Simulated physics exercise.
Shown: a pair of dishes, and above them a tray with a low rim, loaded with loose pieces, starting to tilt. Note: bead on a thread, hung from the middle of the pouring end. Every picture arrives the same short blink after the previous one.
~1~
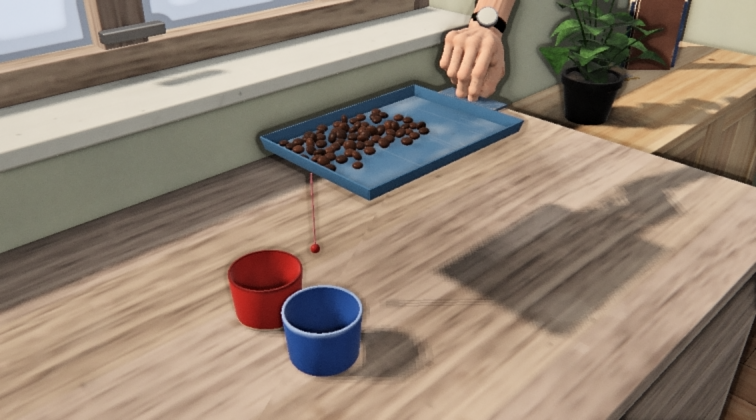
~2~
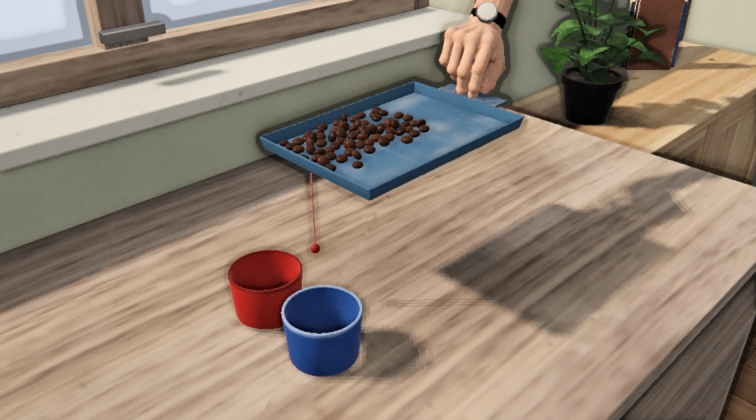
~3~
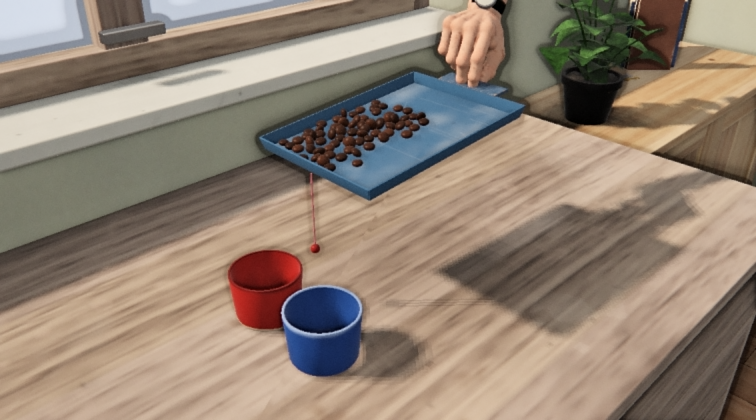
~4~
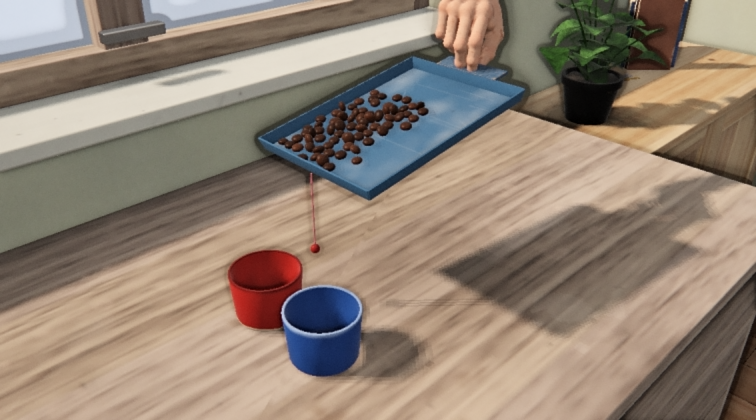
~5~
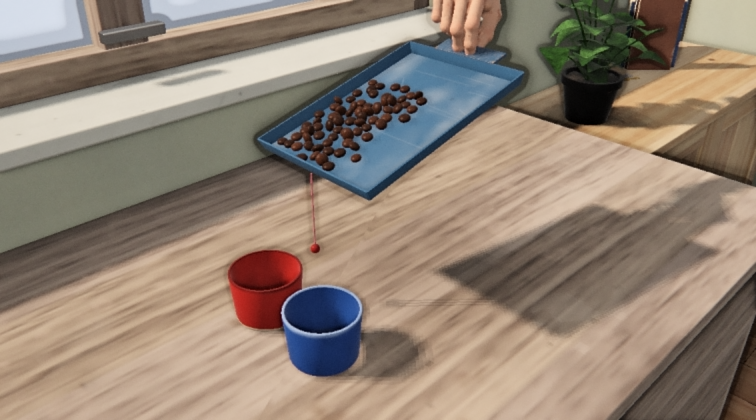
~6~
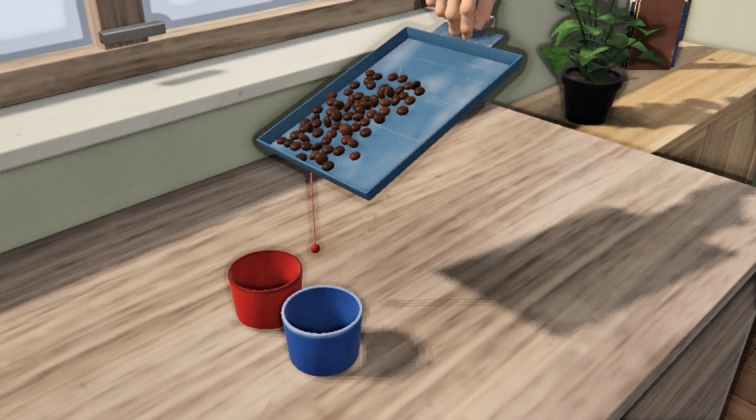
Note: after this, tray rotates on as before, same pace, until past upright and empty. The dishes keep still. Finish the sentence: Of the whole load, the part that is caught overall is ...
... more than half of it.
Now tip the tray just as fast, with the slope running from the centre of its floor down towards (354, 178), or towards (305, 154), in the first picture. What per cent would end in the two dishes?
First heading 50 %, second heading 30 %.
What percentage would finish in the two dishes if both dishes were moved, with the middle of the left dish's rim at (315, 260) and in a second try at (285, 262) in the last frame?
Trial 1 around 20 percent, trial 2 around 60 percent.
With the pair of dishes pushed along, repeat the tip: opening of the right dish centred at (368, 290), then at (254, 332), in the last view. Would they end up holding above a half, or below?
At place one not up to half; at place two not up to half.
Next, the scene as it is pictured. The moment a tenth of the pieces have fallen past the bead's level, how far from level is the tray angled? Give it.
Roughly 85°.
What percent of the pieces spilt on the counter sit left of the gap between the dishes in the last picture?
Near 70 per cent.
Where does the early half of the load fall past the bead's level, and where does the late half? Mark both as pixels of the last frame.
Earlier half at (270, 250), later half at (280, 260).
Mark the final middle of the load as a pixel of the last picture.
Somewhere close to (273, 309) in the last picture.
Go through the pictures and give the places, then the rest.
The first picture shows corners of the pouring end (265, 137) and (369, 187), level; middle of the load (353, 137), flat chocolate drops; left dish (237, 302); right dish (293, 345); bead on its thread (315, 249).
The second picture shows corners of the pouring end (265, 137) and (369, 187), level; middle of the load (353, 136).
The third picture shows corners of the pouring end (264, 137) and (369, 187), tipped barely, level across its low end; middle of the load (353, 132).
The fourth picture shows corners of the pouring end (263, 138) and (368, 188), tipped a little, level across its low end; middle of the load (352, 127).
The fifth picture shows corners of the pouring end (262, 138) and (367, 189), tipped a little, level across its low end; middle of the load (351, 121).
The sixth picture shows corners of the pouring end (261, 139) and (366, 189), tipped clearly, level across its low end; middle of the load (349, 116); left dish (237, 302); right dish (293, 345).
Just after the last frame, tray tipped steeply; almost all on the tray; just a few in the air.
A moment on, tray tipped past a quarter turn; about a tenth on the tray; about a tenth in the right dish; roughly a quarter in the left dish; roughly a quarter outside both; roughly a third in the air.
Further on, tray tipped past a quarter turn; roughly a quarter in the right dish; roughly half in the left dish; roughly a third outside both.
When it is over, tray tipped past a quarter turn; roughly a quarter in the right dish; roughly half in the left dish; roughly a third outside both.
